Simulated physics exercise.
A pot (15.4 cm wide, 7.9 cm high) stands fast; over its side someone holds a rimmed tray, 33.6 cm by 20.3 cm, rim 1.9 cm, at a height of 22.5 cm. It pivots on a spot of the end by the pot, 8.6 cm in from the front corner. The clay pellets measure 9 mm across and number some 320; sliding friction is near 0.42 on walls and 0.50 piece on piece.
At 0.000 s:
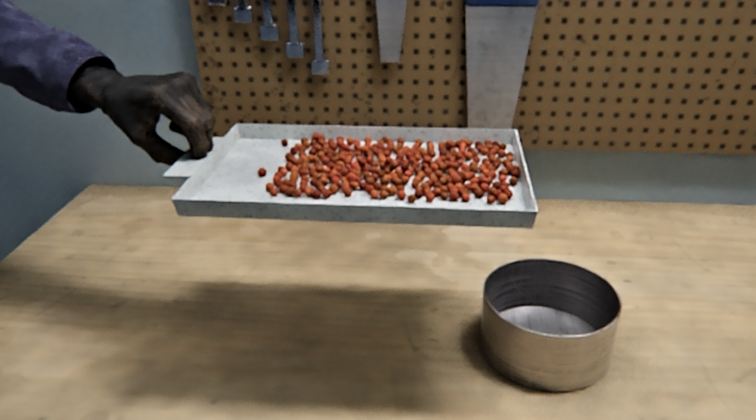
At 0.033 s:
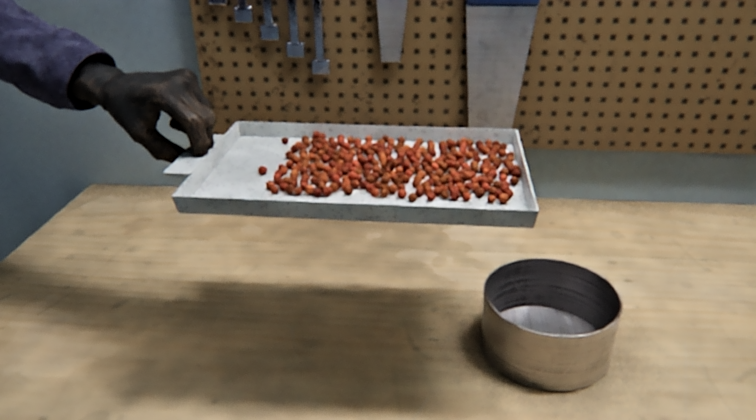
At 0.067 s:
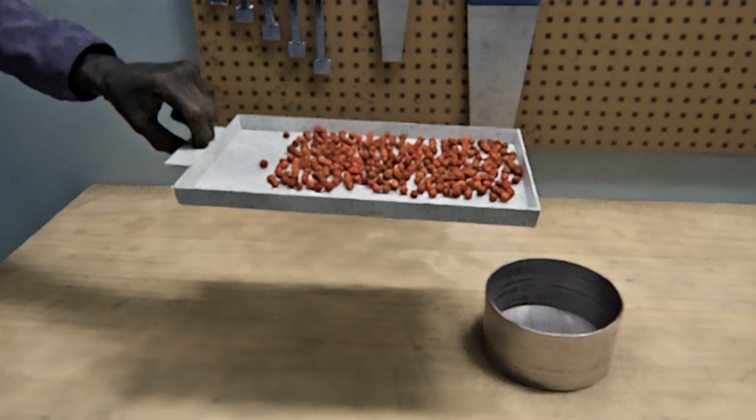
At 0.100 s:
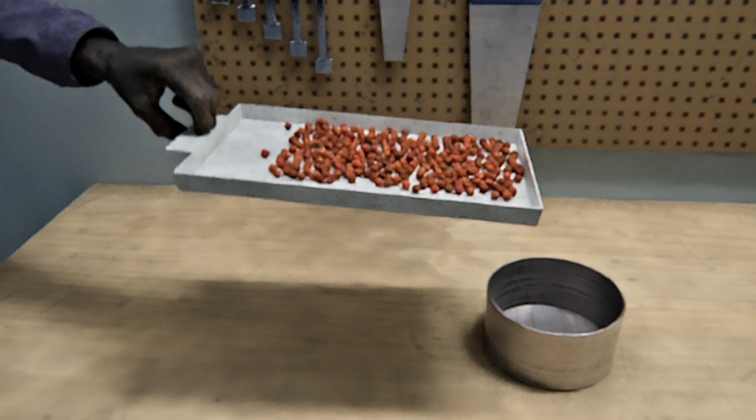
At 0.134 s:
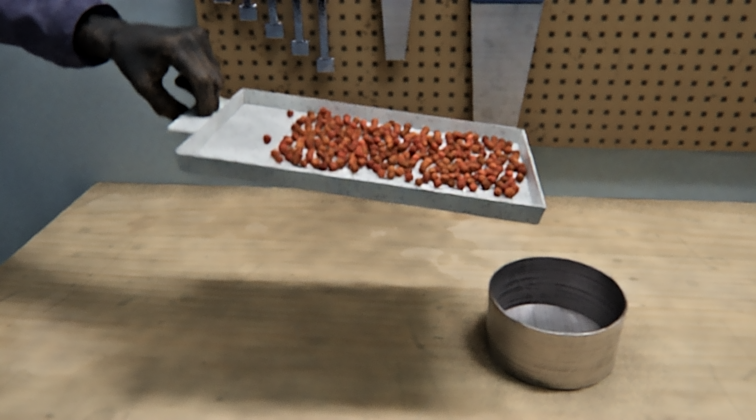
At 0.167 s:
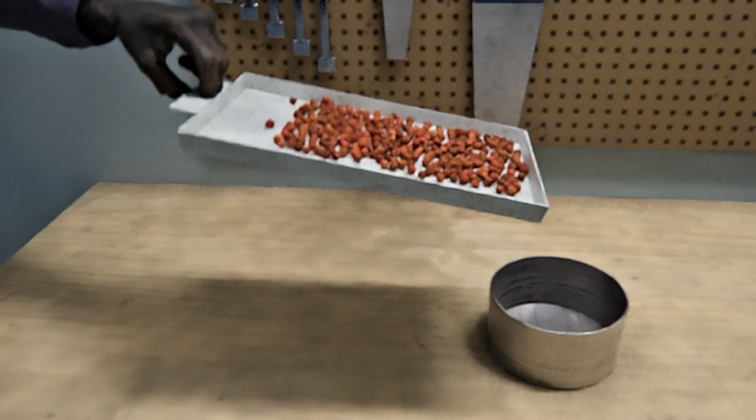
A dark hand in a purple sleeve reaches in from the left above a pale wooden workbench, seen from the front and slightly above, with tools hanging on a brown pegboard behind. It grips the tab of a white rimmed tray scattered with small orange-red pellets, while a grey metallic-looking round pot sits at lower right. The hand raises the tray's left end, slowly then faster, slanting it down rightward.
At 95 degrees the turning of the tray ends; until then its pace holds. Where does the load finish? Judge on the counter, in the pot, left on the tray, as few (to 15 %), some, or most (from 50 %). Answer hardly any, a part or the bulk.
Counter a part, pot the bulk, tray hardly any.
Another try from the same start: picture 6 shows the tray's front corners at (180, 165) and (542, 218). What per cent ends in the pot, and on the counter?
Pot 10, counter 85.
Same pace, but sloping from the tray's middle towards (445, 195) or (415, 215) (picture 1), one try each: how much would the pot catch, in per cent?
Some 30 and 0 per cent.
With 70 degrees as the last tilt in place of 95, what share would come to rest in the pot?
It would be near 10 per cent.
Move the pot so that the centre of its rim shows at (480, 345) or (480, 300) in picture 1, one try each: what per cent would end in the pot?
Some 0 and 5 per cent.
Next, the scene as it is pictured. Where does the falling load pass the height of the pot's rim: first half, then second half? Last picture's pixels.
At about (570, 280), then at (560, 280).
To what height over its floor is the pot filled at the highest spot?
Roughly 2.5 cm.
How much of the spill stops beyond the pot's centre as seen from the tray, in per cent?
About 80 per cent.
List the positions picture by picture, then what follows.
In the first frame, tray tilt 0 degrees, front corners at (175, 198) and (534, 210); middle of the pieces at (393, 165); pot at (551, 294).
In the second frame, tray tilt 0 degrees, front corners at (176, 195) and (535, 209); middle of the pieces at (393, 164).
In the third frame, tray tilt 2 degrees, front corners at (176, 186) and (537, 208); middle of the pieces at (395, 160).
In the fourth frame, tray tilt 4 degrees, front corners at (177, 171) and (540, 207), lowest corner right back; middle of the pieces at (397, 155).
In the fifth frame, tray tilt 8 degrees, front corners at (179, 151) and (543, 206), lowest corner right back; middle of the pieces at (400, 148).
In the sixth frame, tray tilt 11 degrees, front corners at (182, 130) and (546, 205), lowest corner right back; middle of the pieces at (403, 141); pot at (558, 291). Its pace works out near 105 degrees a second.
Then, at 0.56 s, tilt 51 degrees; the tray holds 100 %, the pot 0 %.
After 0.82 s, tilt 78 degrees; the tray holds 90 %, the pot 0 %.
Then, at 1.19 s, tilt 95 degrees; the tray holds 20 %, the pot 40 %.
By 2.2 s all is still; counter 30 %, pot 70 %, tray 0 %.
